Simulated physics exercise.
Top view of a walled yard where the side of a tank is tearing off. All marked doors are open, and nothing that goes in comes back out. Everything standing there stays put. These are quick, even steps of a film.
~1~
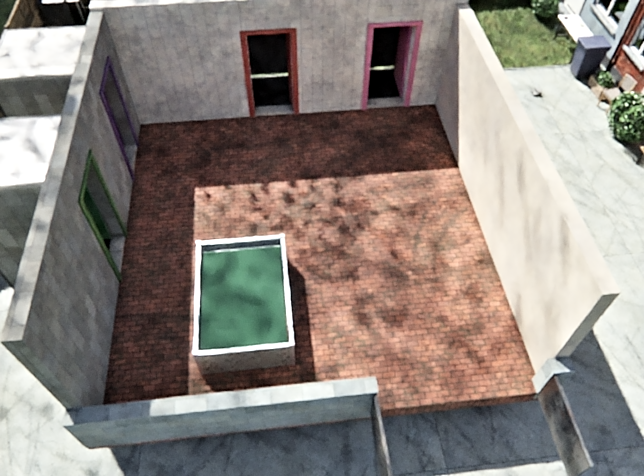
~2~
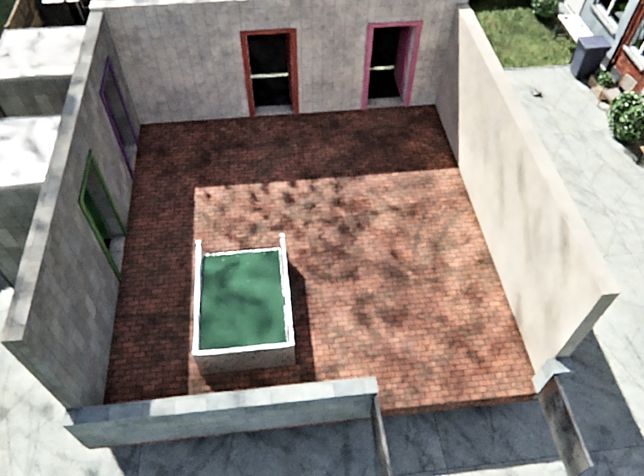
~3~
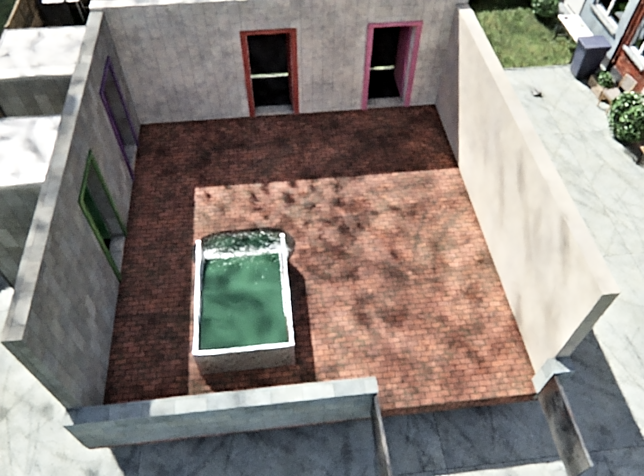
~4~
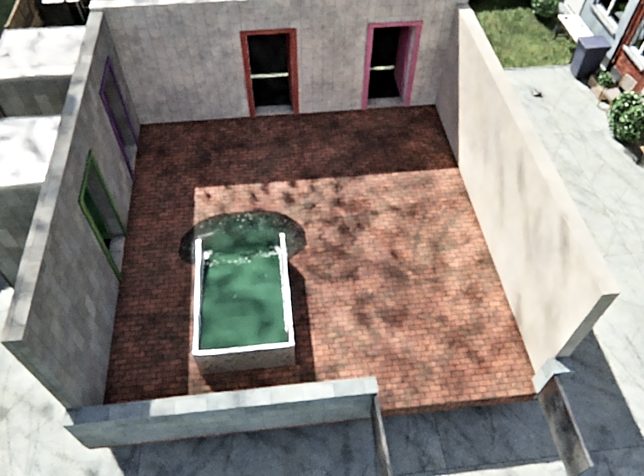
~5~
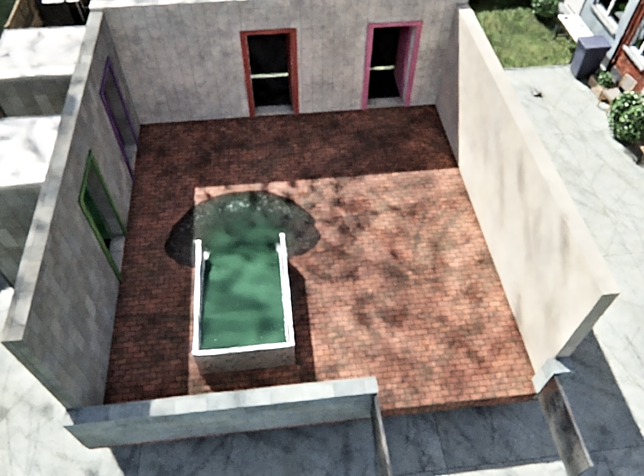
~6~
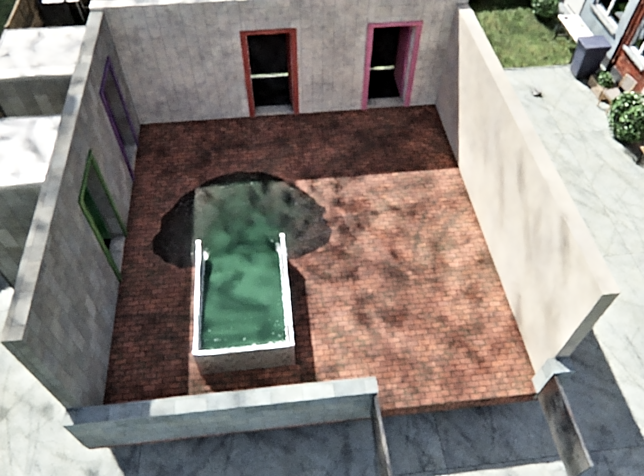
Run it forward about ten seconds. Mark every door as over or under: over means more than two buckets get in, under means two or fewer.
Purple door - under; green door - under; red door - over; pink door - under.
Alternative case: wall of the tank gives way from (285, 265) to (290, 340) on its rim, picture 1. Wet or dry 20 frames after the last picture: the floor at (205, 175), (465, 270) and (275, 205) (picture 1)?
Unwetted, submerged, unwetted.
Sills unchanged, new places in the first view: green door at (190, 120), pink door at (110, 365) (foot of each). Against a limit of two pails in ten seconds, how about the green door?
I'd say green door overflows.
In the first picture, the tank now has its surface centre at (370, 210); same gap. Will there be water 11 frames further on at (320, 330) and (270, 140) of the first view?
One after the other: Untouched, reached.
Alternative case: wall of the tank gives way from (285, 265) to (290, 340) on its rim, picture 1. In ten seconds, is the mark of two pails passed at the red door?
Check on red - it keeps within bounds.
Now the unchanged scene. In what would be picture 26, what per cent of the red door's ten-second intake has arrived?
Near 80 per cent, give or take.
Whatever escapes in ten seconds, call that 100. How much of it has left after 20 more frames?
Some 60 per cent.
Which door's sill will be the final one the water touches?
I say the pink-painted one.
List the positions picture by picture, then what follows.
The first picture shows the open tank at (243, 293) is whole and still.
In the second picture, the front is at a hidden place, out from the gap on the open tank's far side.
In the third picture, the front is at a hidden place, out from the gap on the open tank's far side.
In the fourth picture, the front is at (199, 227), out from the gap on the open tank's far side.
In the fifth picture, the front is at (221, 197), out from the gap on the open tank's far side.
In the sixth picture, water pours out on the open tank's far side and has run to (259, 175).
A moment on, water covers 30 % of the floor; the purple door not reached, the green door not reached, the red door not reached, the pink door not reached.
Next, water covers 40 % of the floor; the purple door wet at the sill, nothing in, the green door wet at the sill, nothing in, the red door under two buckets in, the pink door not reached.
Then, water covers 45 % of the floor; the purple door wet at the sill, nothing in, the green door wet at the sill, nothing in, the red door over two buckets in, the pink door wet at the sill, nothing in.
Later, water covers 55 % of the floor; the purple door under two buckets in, the green door wet at the sill, nothing in, the red door far over two buckets in, the pink door wet at the sill, nothing in.
In the end, water covers 90 % of the floor; the purple door under two buckets in, the green door wet at the sill, nothing in, the red door far over two buckets in, the pink door wet at the sill, nothing in.
